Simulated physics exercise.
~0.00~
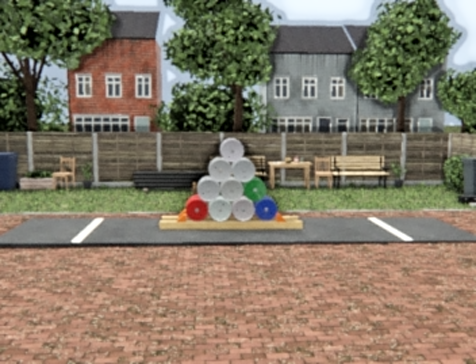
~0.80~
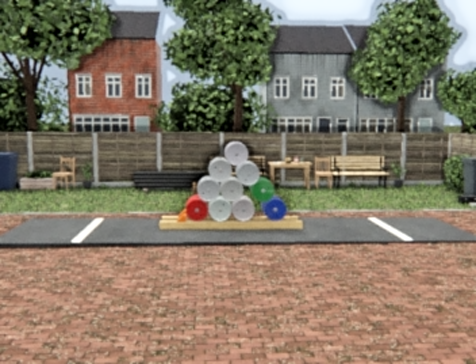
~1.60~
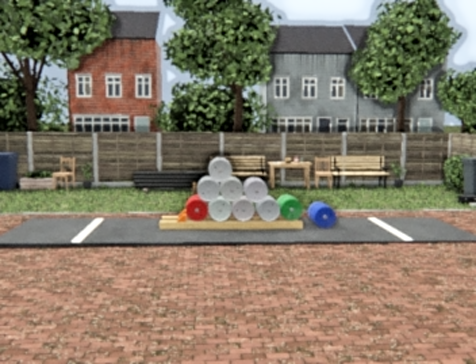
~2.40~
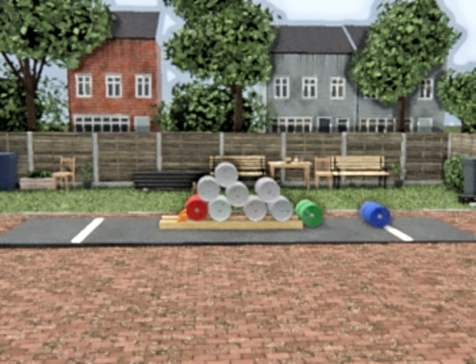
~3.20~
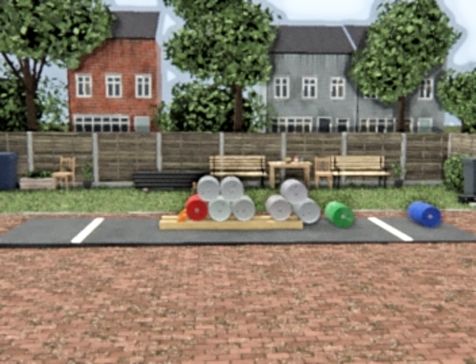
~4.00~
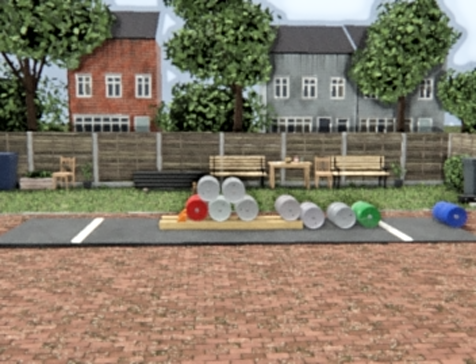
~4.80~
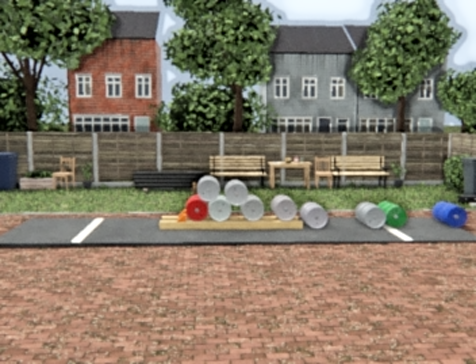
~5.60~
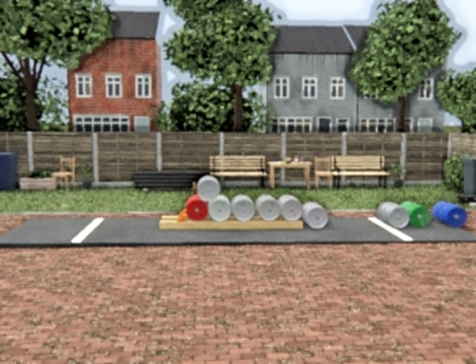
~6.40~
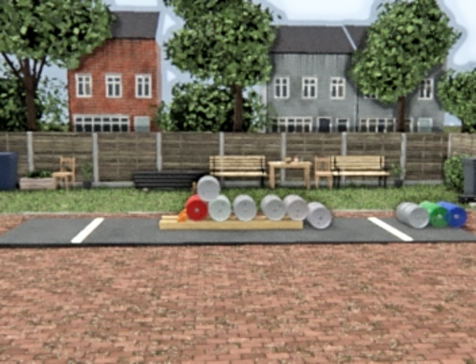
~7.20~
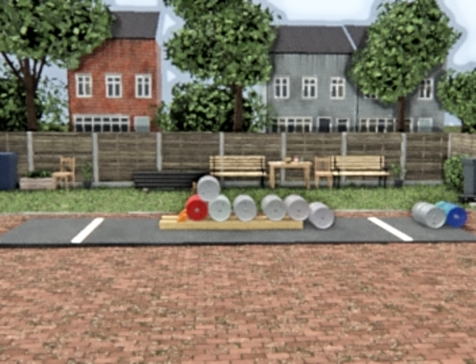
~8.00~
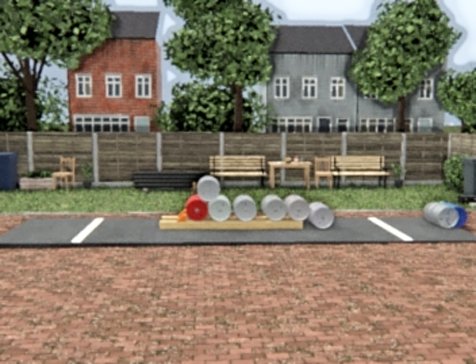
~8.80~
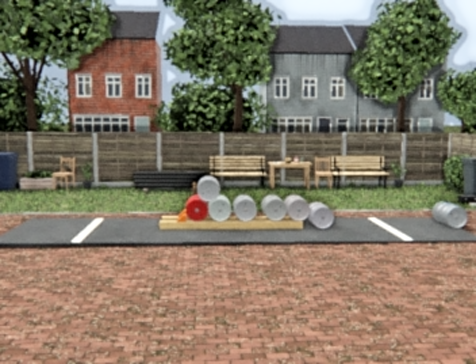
A pyramid of mostly grey kegs collapsed to the right, sending the blue one, then the green one and a grey one rolling past the right white line, while the red keg stayed at the left of the timbers with several grey ones beside it.
